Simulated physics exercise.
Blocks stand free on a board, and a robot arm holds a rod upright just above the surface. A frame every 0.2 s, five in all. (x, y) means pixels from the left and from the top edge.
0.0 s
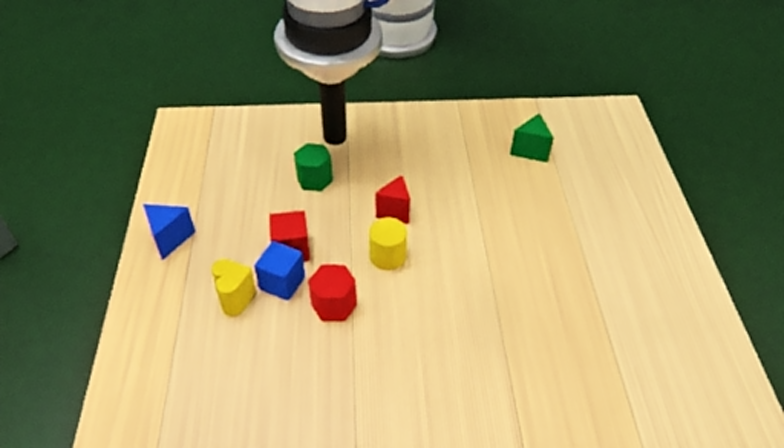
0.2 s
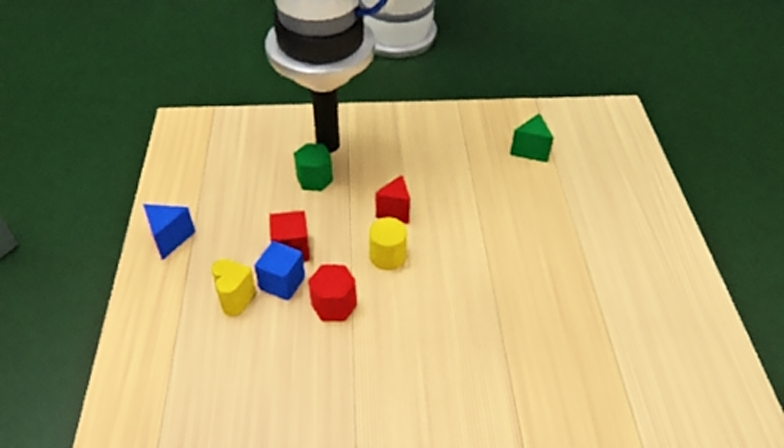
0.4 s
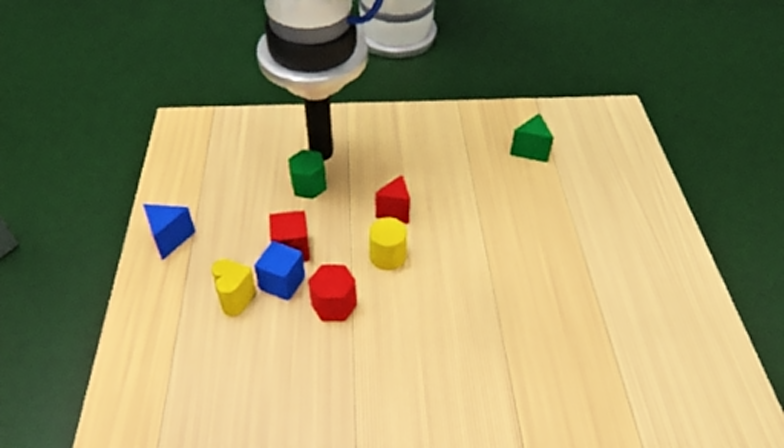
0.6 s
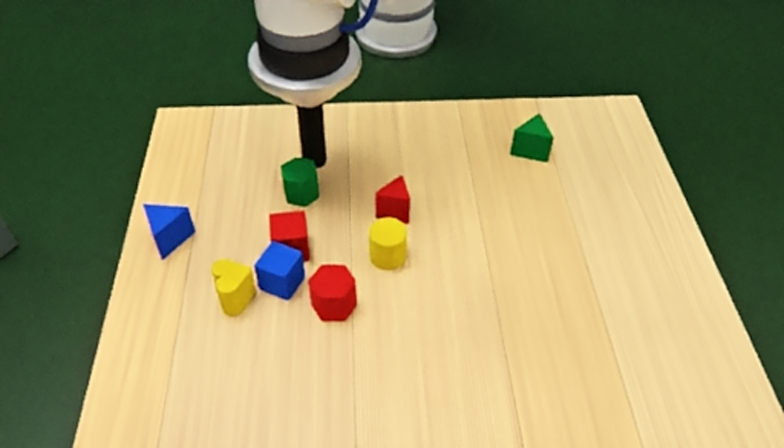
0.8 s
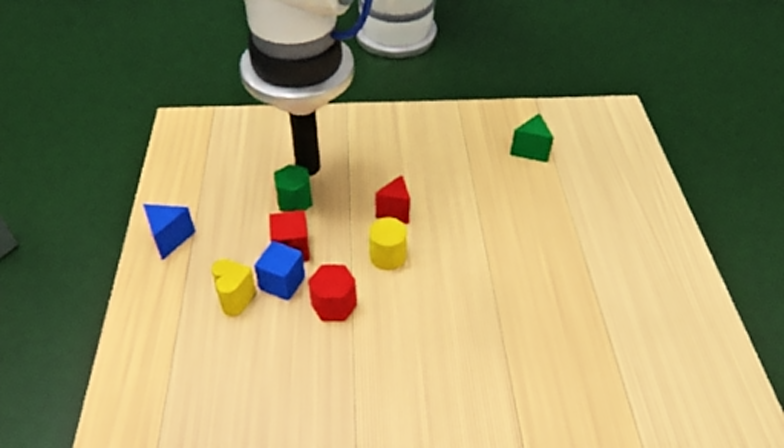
The robot arm's black rod moves down-left and pushes the green six-sided block a short way.
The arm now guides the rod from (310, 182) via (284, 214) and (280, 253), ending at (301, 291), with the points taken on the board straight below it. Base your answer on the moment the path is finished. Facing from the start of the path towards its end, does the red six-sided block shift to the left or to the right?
That block drifts left.
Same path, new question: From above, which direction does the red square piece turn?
Anticlockwise, looking down.
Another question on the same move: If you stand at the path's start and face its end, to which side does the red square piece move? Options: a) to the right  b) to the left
I choose b.
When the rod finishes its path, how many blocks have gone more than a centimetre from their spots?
It's going to be three or more.
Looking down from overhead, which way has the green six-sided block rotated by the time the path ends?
The turn is clockwise.
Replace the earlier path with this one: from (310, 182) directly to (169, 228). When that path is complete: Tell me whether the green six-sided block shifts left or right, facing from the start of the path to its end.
Left.
The first path, step by step. One third of the way, rod (282, 201); blue square piece (279, 263); red square piece (284, 228), turned 25° anticlockwise; green six-sided block (259, 208), turned 15° clockwise.
Two thirds of the way, rod (278, 241); blue square piece (277, 276); red square piece (298, 247), turned 40° anticlockwise; green six-sided block (240, 225), turned 55° clockwise.
At the end, rod (300, 278); blue square piece (274, 287), turned 10° clockwise; red square piece (330, 276), turned 60° anticlockwise; green six-sided block (240, 225), turned 55° clockwise; red six-sided block (361, 299).
